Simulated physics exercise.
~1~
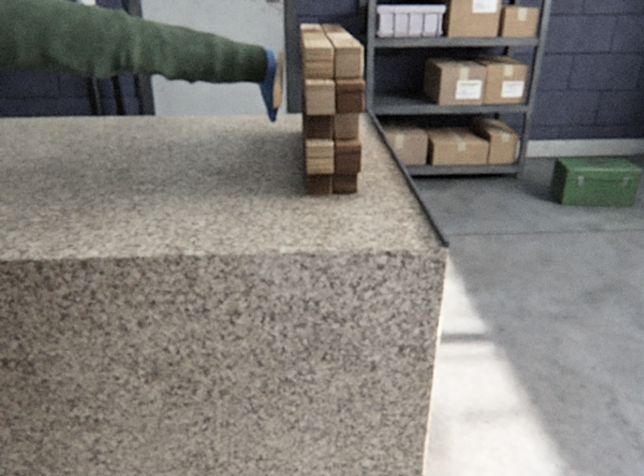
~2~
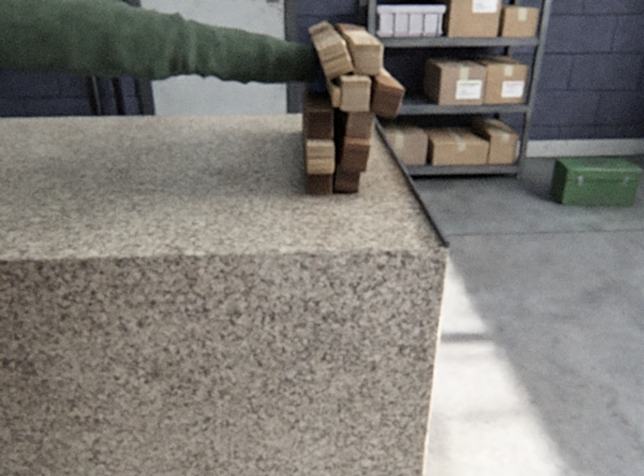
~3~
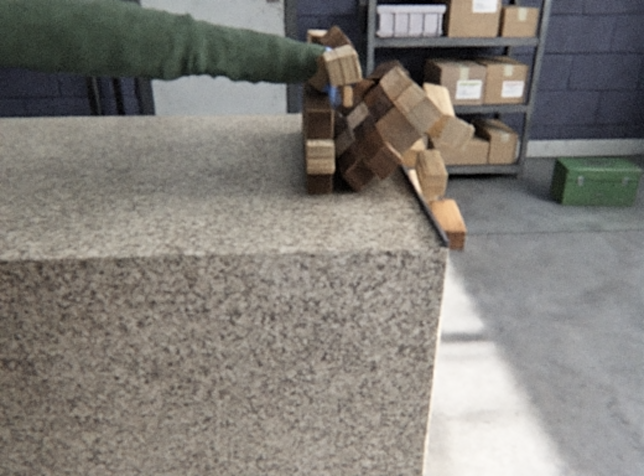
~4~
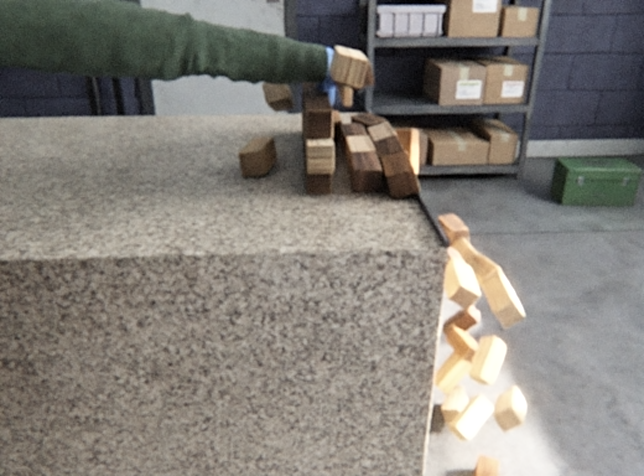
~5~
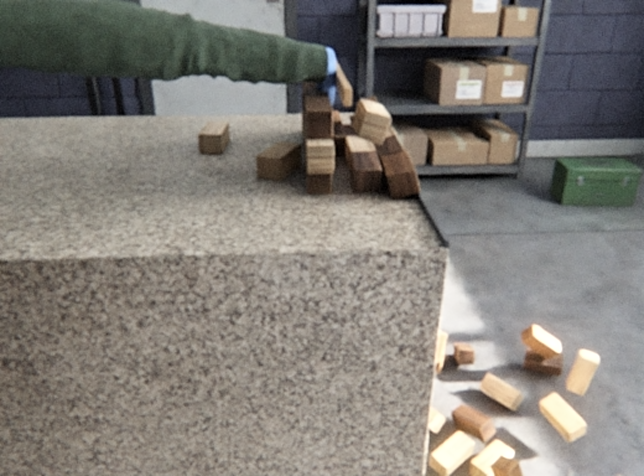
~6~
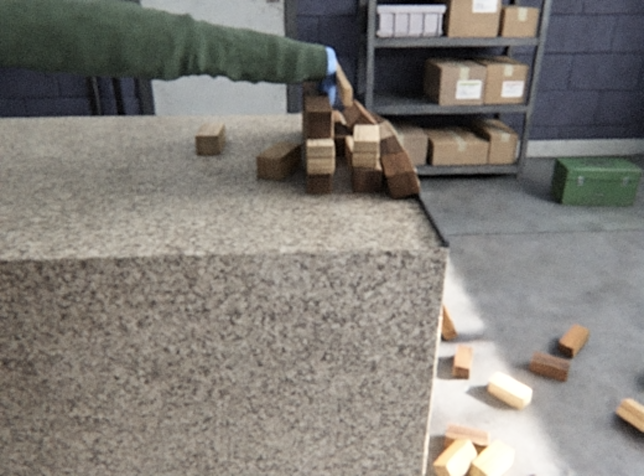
A green-sleeved arm shoved a stack of wooden blocks rightward along a speckled counter, and the stack buckled and toppled, spilling many blocks over the right edge onto the concrete floor, while the rest stayed on top in a jumbled heap.
